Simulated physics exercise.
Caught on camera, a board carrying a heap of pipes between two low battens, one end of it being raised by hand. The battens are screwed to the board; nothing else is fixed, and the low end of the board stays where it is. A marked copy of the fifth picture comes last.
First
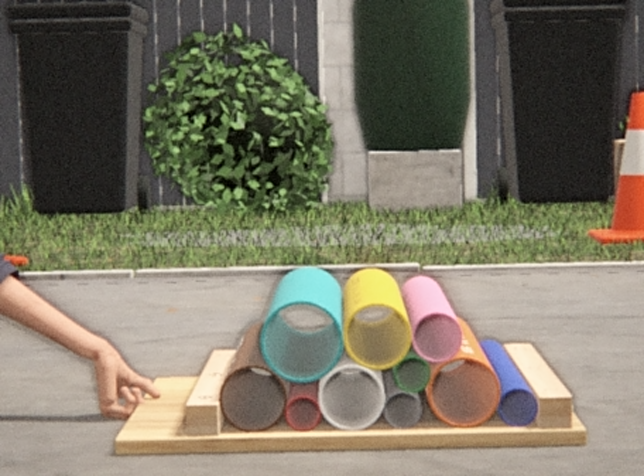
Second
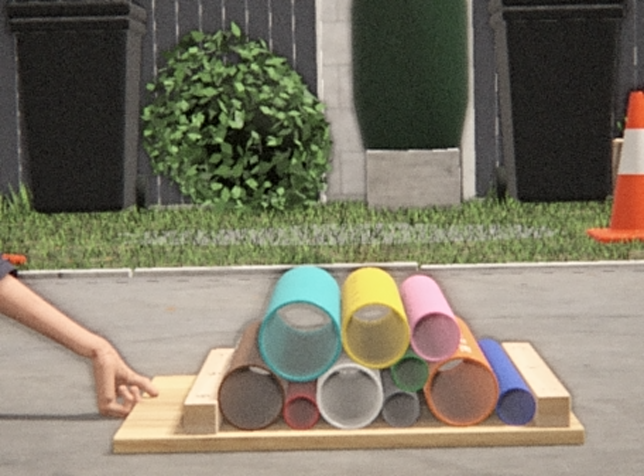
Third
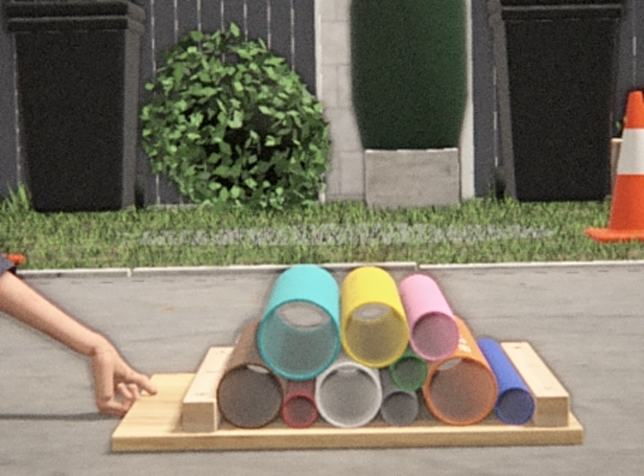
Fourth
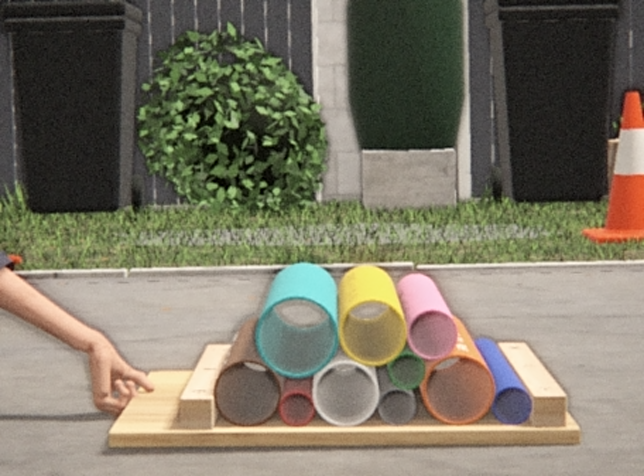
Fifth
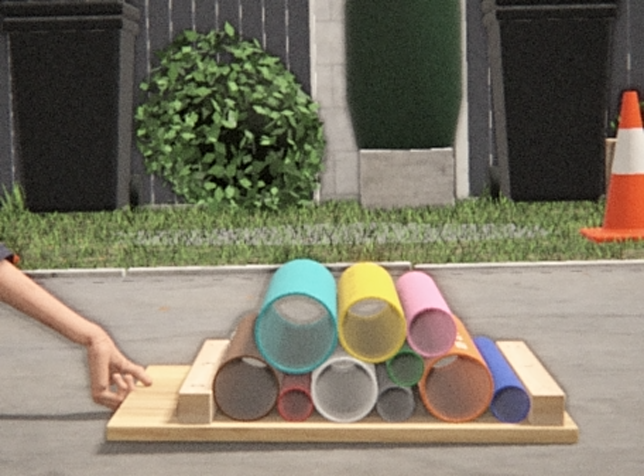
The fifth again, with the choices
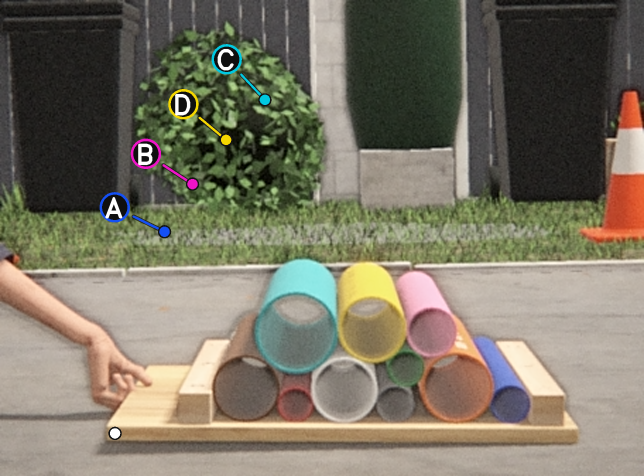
The footage shows a hand at the left end of a wooden board holding a stack of colourful pipes between two battens, while the view shifts very slightly and the pipes show no clear movement relative to the board.
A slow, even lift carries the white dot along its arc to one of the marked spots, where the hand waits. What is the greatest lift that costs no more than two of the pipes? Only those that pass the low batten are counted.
It can be raised to B.
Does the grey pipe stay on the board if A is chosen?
Yes, with A.
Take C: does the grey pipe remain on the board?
Yes, with C.
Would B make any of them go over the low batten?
Yes, at B.
On the marked copy, A at (165, 232); B at (192, 184); C at (265, 100); D at (226, 140); the white dot at (115, 434).
Taking B. A third of the way, board at 19°.
Two thirds of the way, board at 34°.
When it is over, board at 34°, two over the low batten (yellow, pink).
As for the rest, A two over the low batten (yellow, pink); C three over the low batten (yellow, turquoise, pink); D three over the low batten (yellow, turquoise, pink).
